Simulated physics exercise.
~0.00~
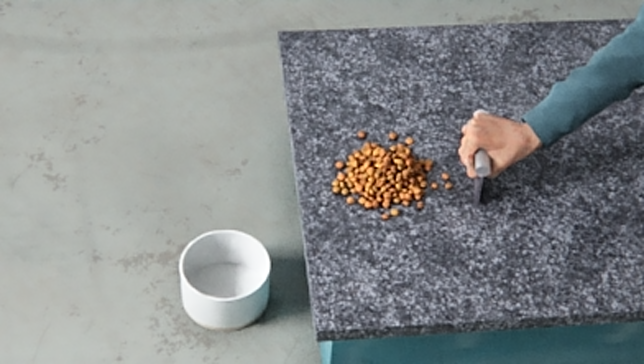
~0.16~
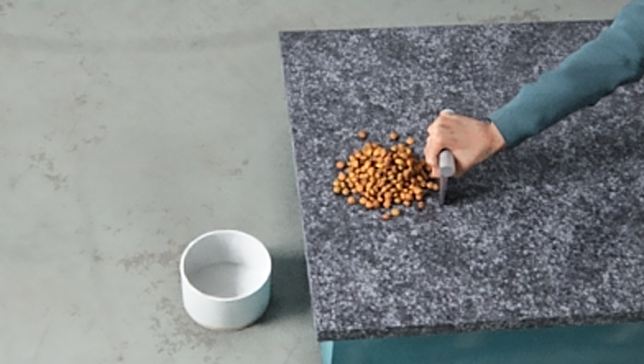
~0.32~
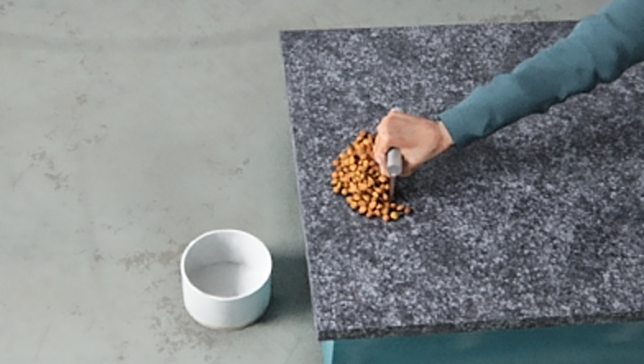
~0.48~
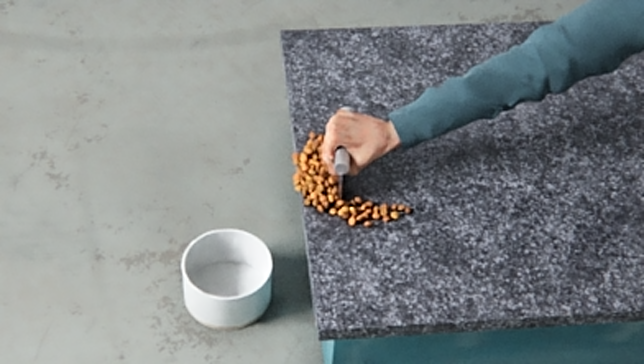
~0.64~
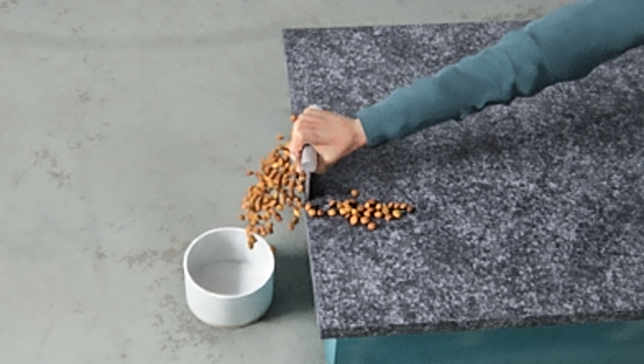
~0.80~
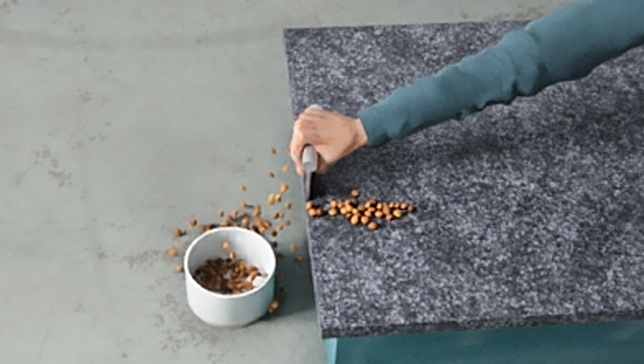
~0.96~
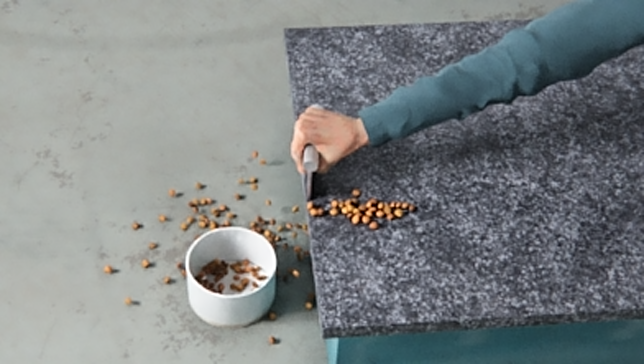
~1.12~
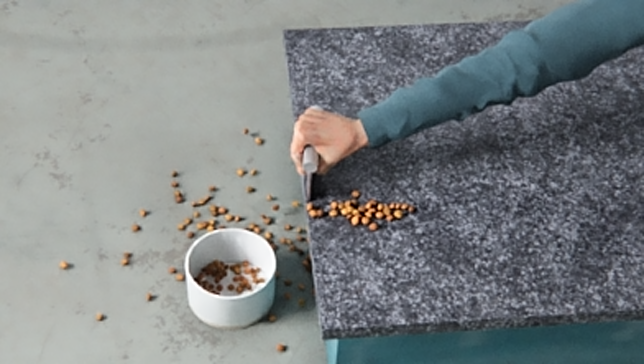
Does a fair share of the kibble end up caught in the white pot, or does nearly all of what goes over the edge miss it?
A fair share is caught in the white pot. Even so, a large share misses and ends up scattered on the floor around it.
